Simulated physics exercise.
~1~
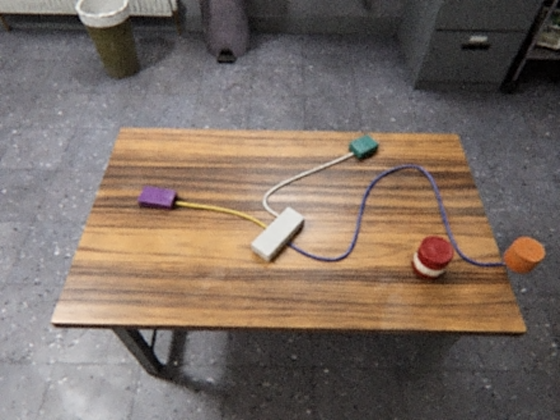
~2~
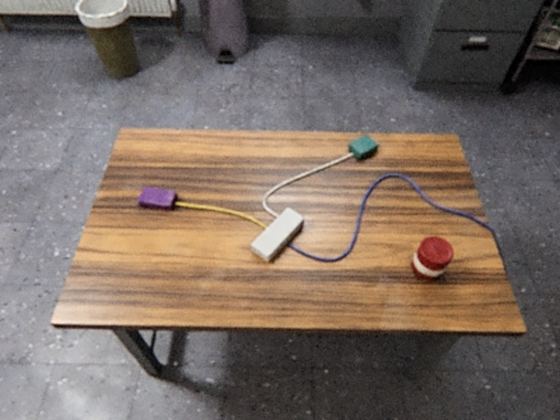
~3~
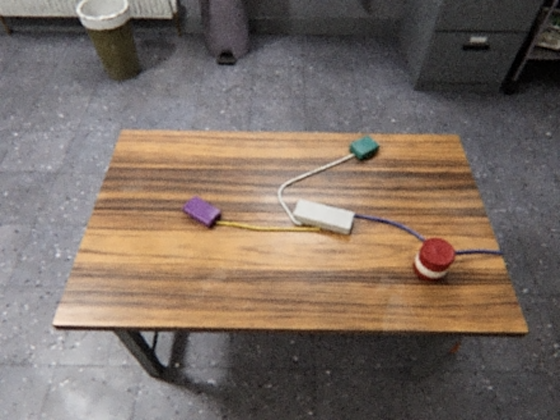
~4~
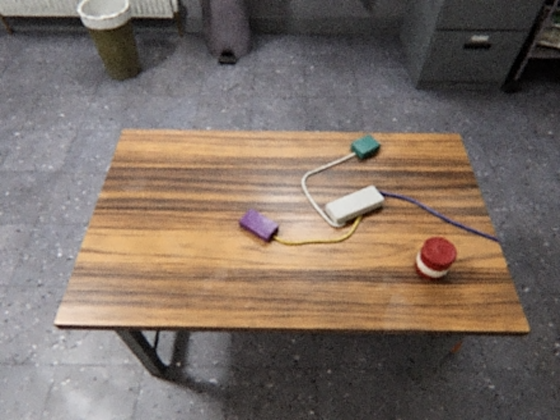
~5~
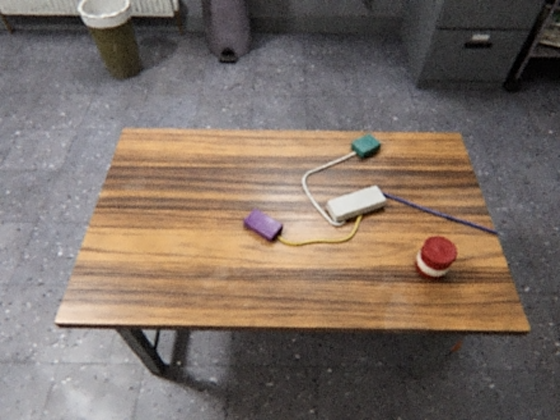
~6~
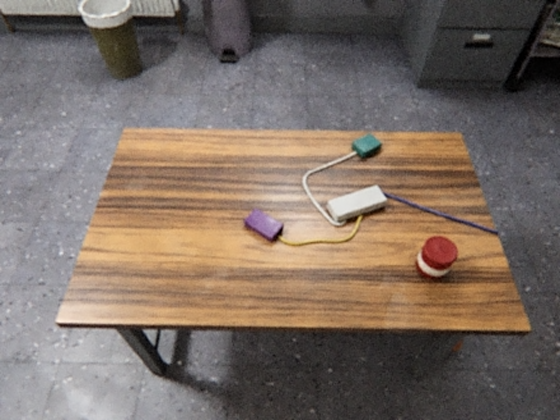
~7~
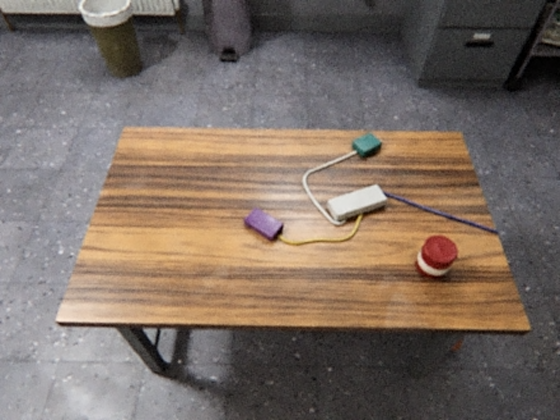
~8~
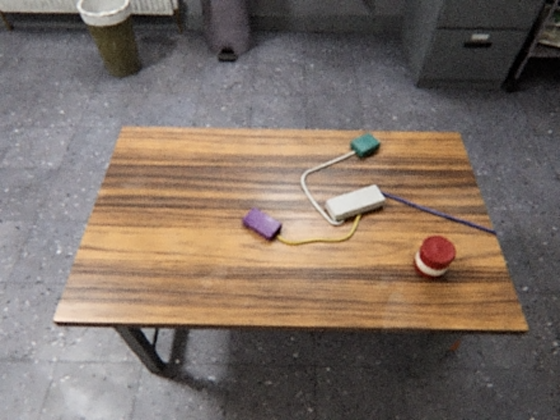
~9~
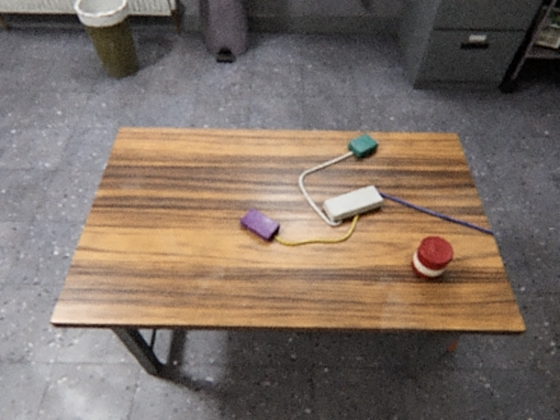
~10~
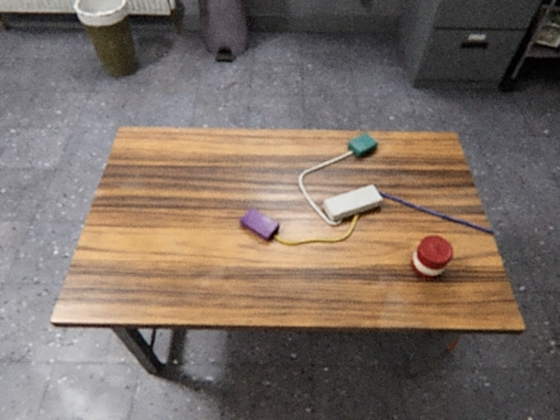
On a wood-grain table, an orange block dropping off the right edge, its blue cable dragging a white strip and purple block rightward.
